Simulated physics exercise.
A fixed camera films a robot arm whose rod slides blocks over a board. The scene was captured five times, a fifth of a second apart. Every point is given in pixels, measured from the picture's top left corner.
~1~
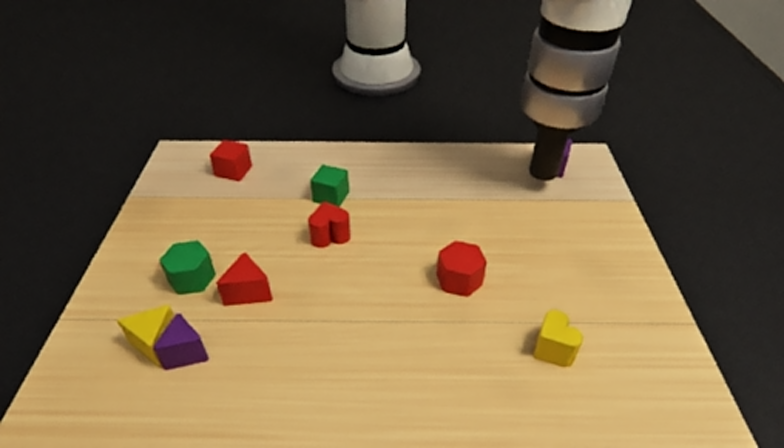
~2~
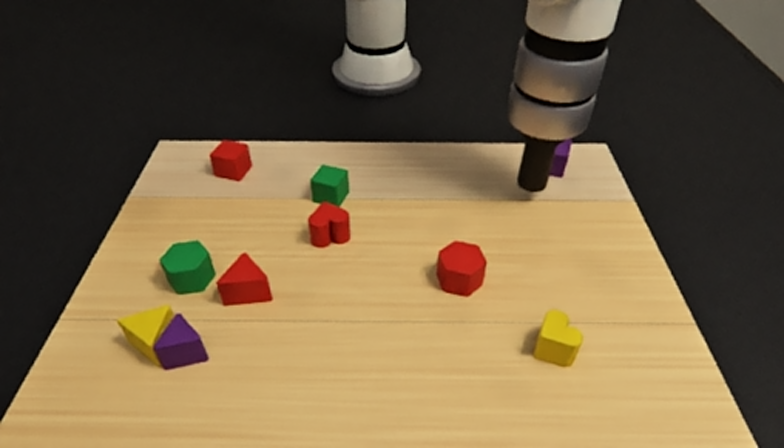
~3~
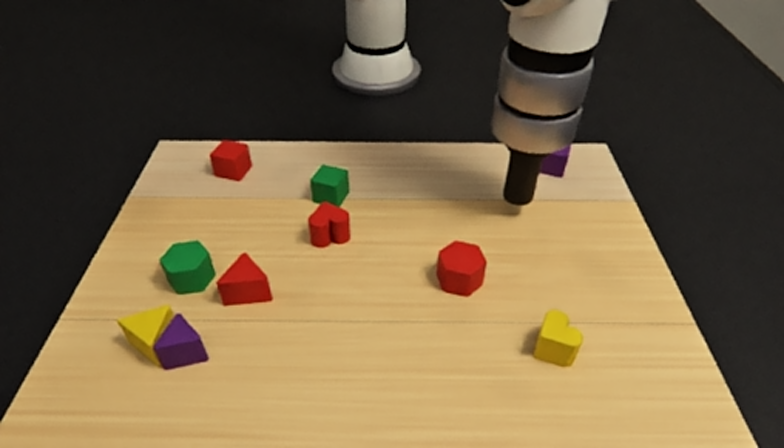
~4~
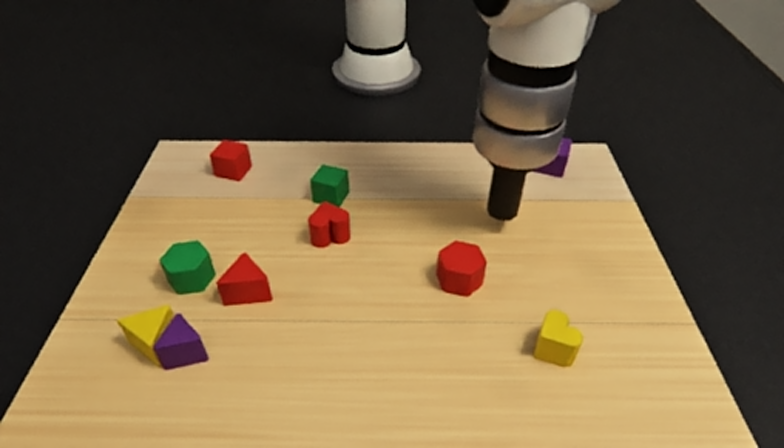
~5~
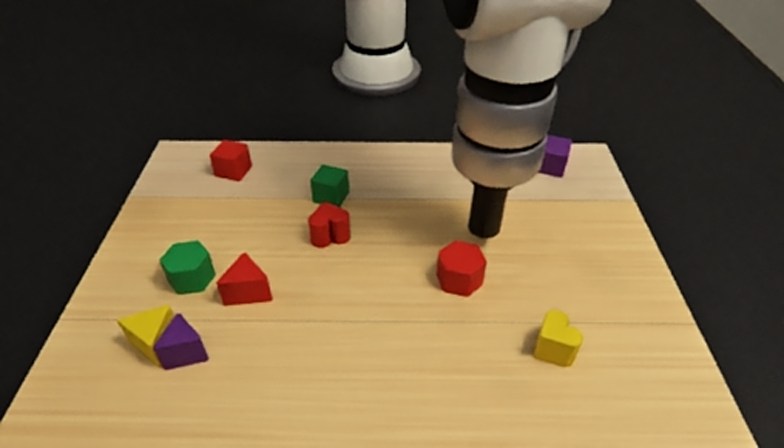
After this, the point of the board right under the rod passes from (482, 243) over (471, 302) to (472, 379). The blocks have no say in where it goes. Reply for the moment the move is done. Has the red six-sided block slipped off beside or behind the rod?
I'd say yes.
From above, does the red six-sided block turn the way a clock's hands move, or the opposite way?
Looking down: Clockwise.
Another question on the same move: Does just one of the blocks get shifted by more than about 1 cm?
Short answer: Yes.
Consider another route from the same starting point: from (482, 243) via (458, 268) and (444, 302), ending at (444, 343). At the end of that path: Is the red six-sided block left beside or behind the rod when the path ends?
That would be a no.
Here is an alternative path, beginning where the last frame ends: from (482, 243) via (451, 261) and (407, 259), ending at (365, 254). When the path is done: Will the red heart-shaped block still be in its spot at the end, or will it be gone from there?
It barely shifts, if at all.
The first path, step by step. One third of the way, rod at (477, 266); red six-sided block at (447, 275), turned 35° clockwise.
Two thirds of the way, rod at (471, 312); red six-sided block at (430, 290), turned 80° clockwise.
At the end, rod at (475, 365); red six-sided block at (430, 290), turned 80° clockwise; yellow heart-shaped block unmoved.
